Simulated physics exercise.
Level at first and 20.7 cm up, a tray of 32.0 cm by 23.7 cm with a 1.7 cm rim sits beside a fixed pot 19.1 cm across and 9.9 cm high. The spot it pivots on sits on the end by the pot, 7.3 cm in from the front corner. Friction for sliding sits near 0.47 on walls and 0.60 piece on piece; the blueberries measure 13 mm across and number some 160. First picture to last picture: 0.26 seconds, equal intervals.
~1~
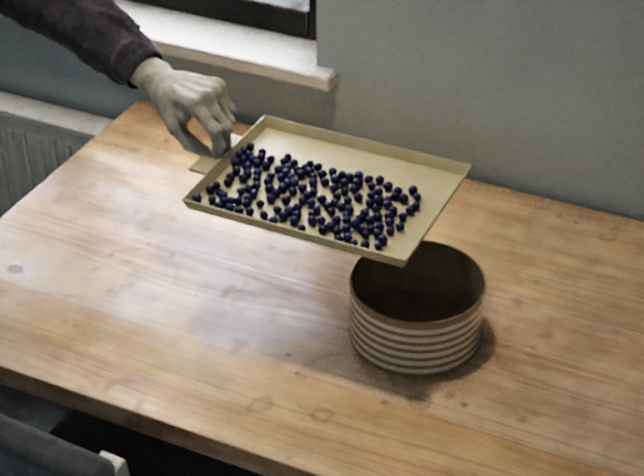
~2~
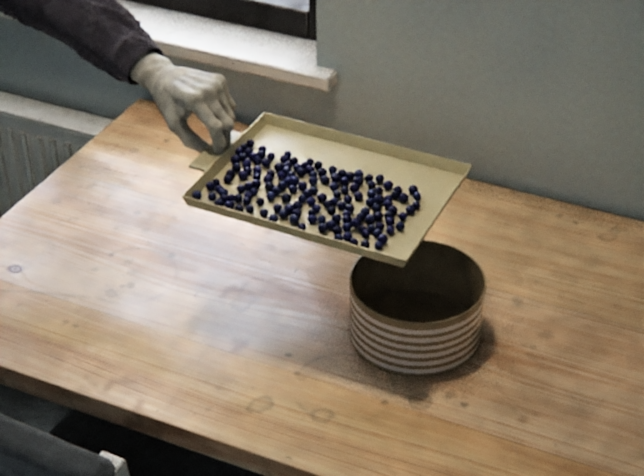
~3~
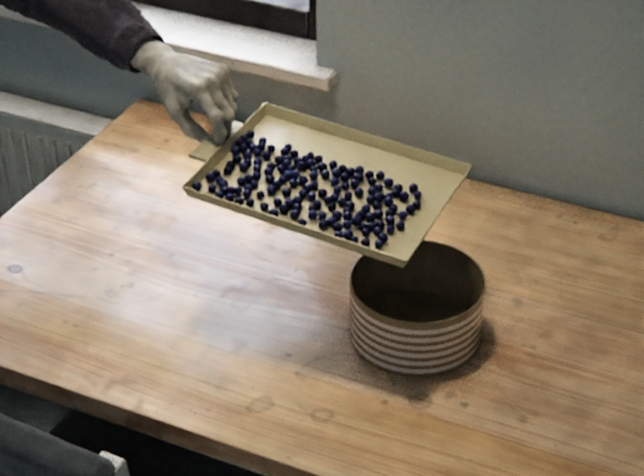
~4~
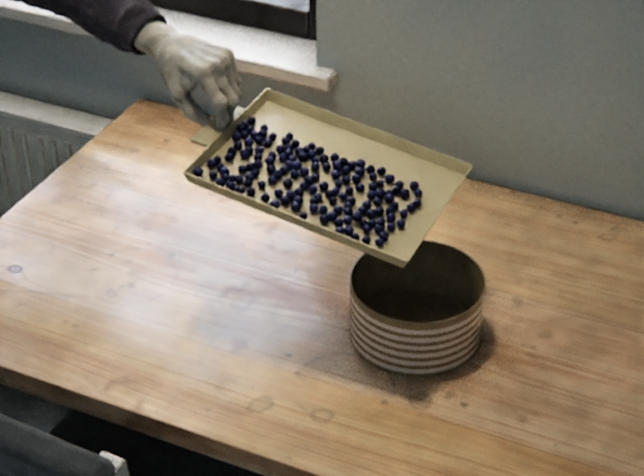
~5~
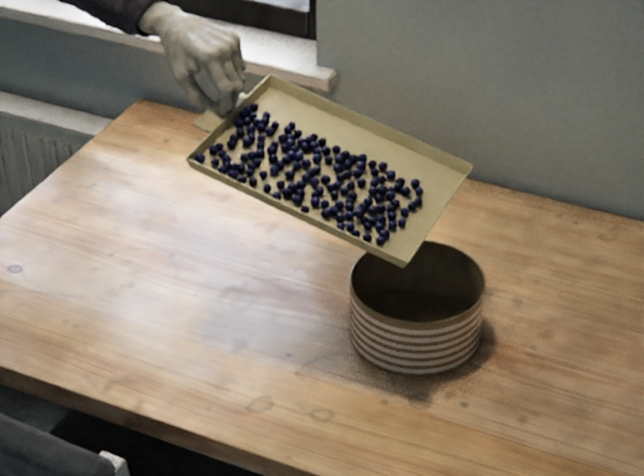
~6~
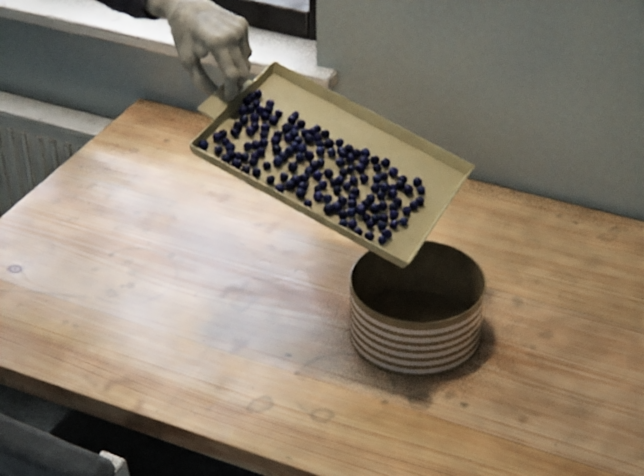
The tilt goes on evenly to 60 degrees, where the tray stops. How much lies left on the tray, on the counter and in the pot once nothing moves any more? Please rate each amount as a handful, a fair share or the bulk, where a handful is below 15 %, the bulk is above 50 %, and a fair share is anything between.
Tray: The bulk; counter: A fair share; pot: A handful.
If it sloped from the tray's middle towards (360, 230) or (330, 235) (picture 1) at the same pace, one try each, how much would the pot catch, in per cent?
About 0 and 0 per cent.
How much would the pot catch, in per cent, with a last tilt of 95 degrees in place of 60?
Roughly 35 %.
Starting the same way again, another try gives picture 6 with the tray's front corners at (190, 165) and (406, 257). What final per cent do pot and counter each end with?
Pot 0; counter 5.
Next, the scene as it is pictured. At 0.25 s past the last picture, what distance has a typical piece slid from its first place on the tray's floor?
Roughly 5 cm.
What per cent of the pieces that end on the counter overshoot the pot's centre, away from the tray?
100 per cent.
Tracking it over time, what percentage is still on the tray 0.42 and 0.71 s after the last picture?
About 100, 70.
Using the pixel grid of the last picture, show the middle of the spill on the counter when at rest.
(536, 381), roughly.
Then, 0.25 s after the last picture, tilt 38 degrees; the tray holds 100 %, the pot 0 %.
Then, 0.42 s after the last picture, tilt 53 degrees; the tray holds 100 %, the pot 0 %.
Then, 0.71 s after the last picture, tilt 60 degrees; the tray holds 70 %, the pot 0 %.
In the end, tray 65 %, counter 30 %, pot 5 %.
